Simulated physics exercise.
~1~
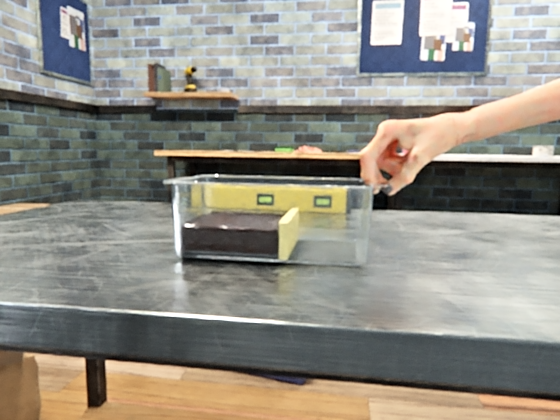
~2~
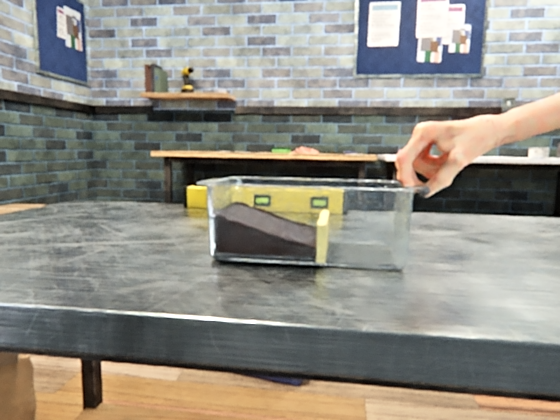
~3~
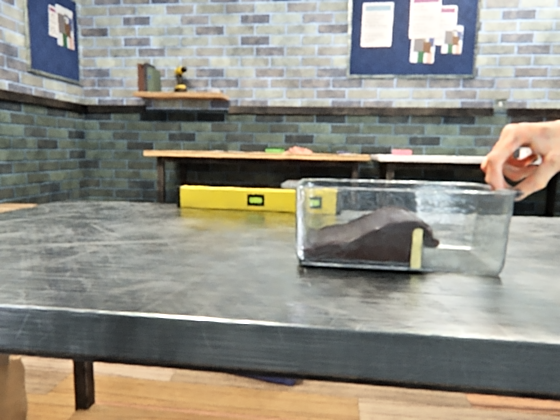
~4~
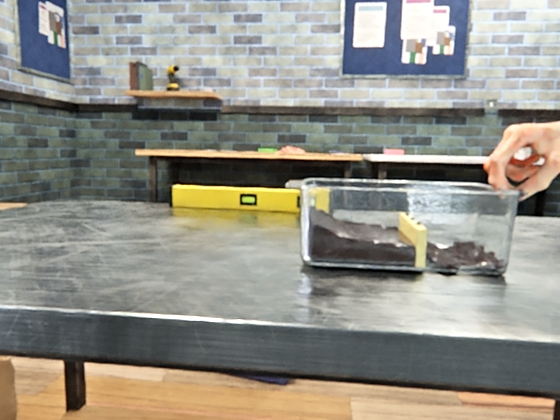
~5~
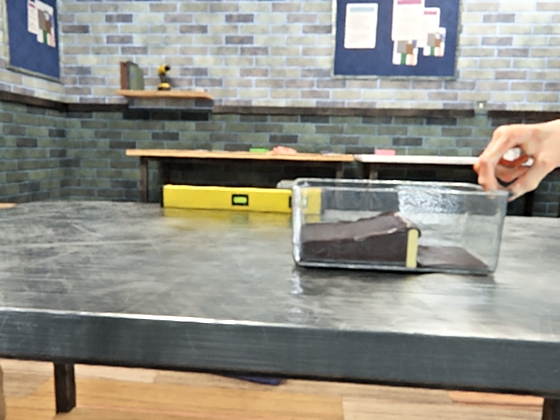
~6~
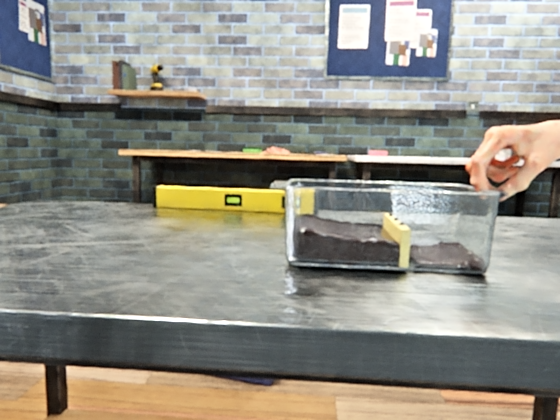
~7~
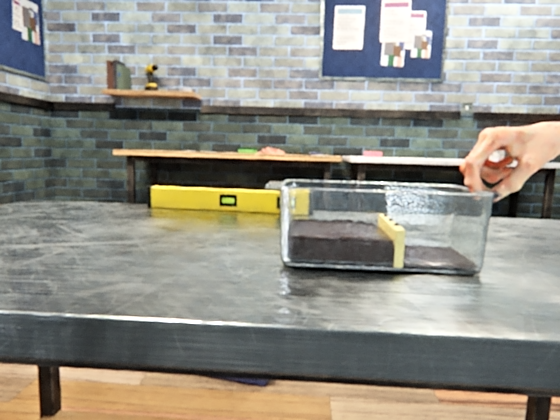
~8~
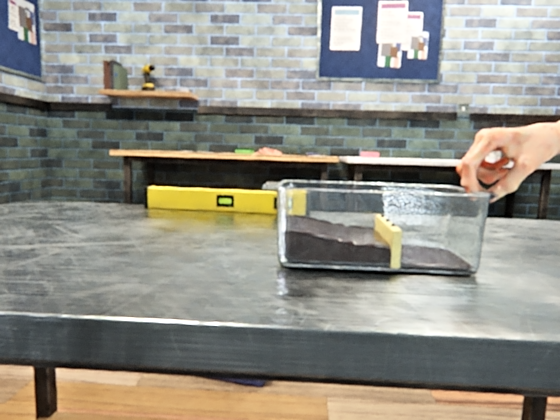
A hand pulls a clear box right, and dark liquid sloshes over its divider and settles.
